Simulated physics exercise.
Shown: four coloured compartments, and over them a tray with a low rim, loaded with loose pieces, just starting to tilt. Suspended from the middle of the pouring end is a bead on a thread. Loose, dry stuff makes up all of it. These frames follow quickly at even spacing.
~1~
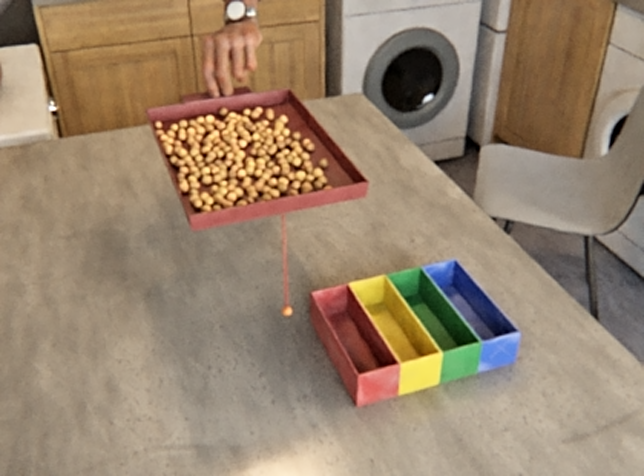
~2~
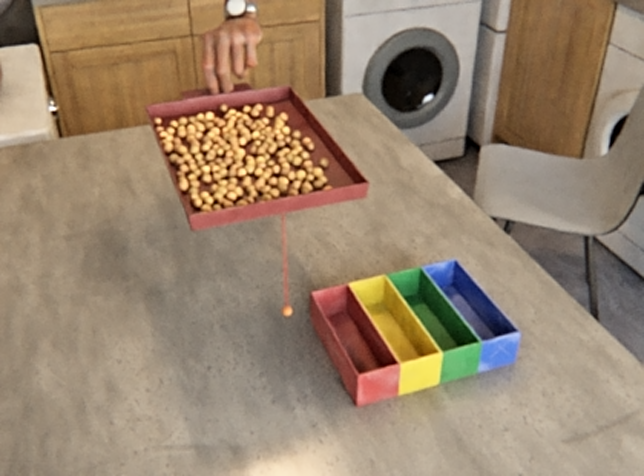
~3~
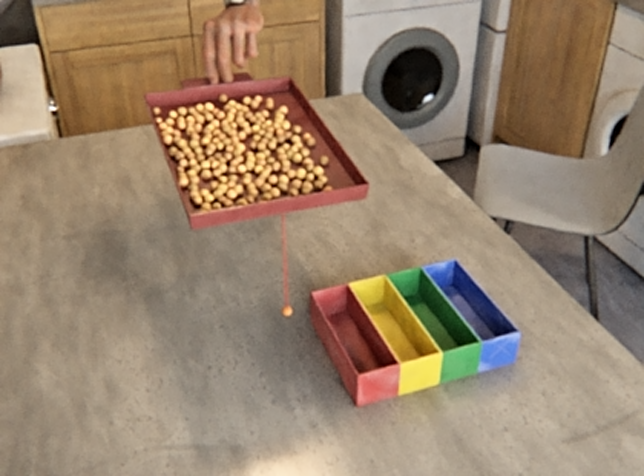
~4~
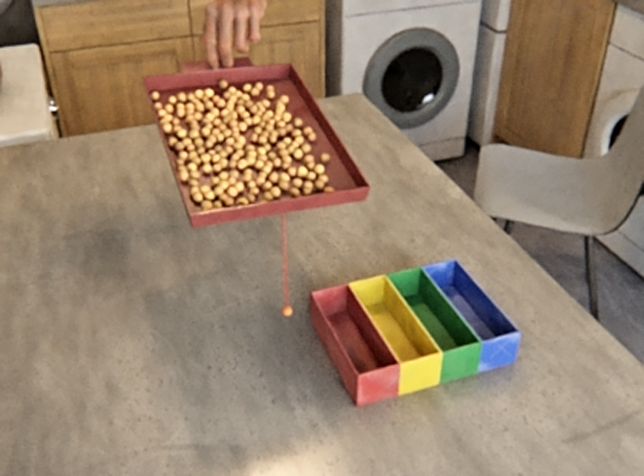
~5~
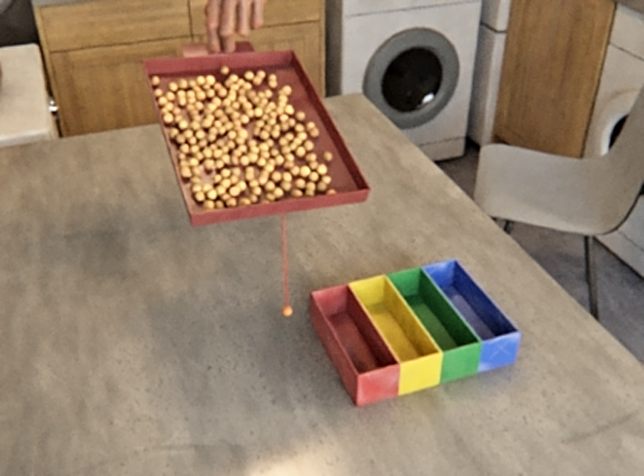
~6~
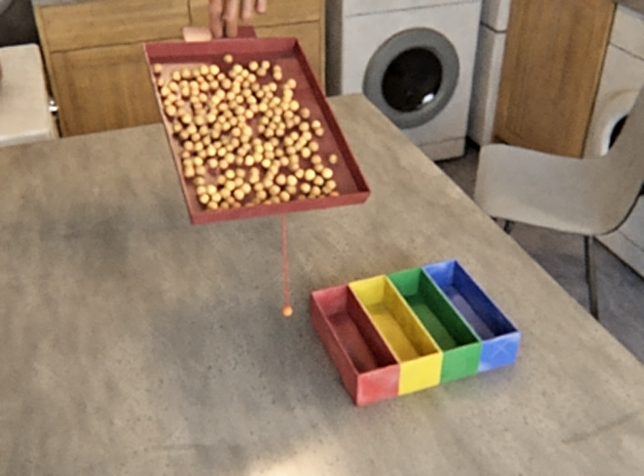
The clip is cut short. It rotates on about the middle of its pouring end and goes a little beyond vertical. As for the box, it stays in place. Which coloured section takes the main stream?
The red section takes it.
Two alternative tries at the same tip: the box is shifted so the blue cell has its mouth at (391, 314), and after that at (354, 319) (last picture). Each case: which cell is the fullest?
That green cell, then the cell in blue.
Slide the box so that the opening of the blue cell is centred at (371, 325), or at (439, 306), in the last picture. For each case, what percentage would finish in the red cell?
First placement: Some 0 %; second placement: Some 20 %.
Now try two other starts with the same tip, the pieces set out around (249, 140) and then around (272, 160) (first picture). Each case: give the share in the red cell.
Estimate: 40 % first, 40 % second.
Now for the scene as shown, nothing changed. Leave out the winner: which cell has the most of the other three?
Second place: The cell in yellow.
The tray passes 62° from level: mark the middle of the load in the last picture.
Close to (304, 181).
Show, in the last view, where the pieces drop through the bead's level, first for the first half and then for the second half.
(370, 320) for the early half, (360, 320) for the late half.
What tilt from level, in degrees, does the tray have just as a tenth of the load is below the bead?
Angle: Approx. 80 degrees.
Just after the last frame, tray tipped steeply; almost all on the tray; just a few in the yellow cell; about a tenth falling or outside the box.
A moment on, tray tipped right over; roughly a quarter on the tray; about a tenth in the red cell; about a tenth in the yellow cell; just a few in the green cell; just a few in the blue cell; roughly half falling or outside the box.
Further on, tray tipped past a quarter turn; roughly a third in the red cell; roughly a quarter in the yellow cell; just a few in the green cell; just a few in the blue cell; roughly a third falling or outside the box.
When it is over, tray tipped past a quarter turn; roughly a third in the red cell; roughly a quarter in the yellow cell; just a few in the green cell; just a few in the blue cell; roughly a third outside the box.
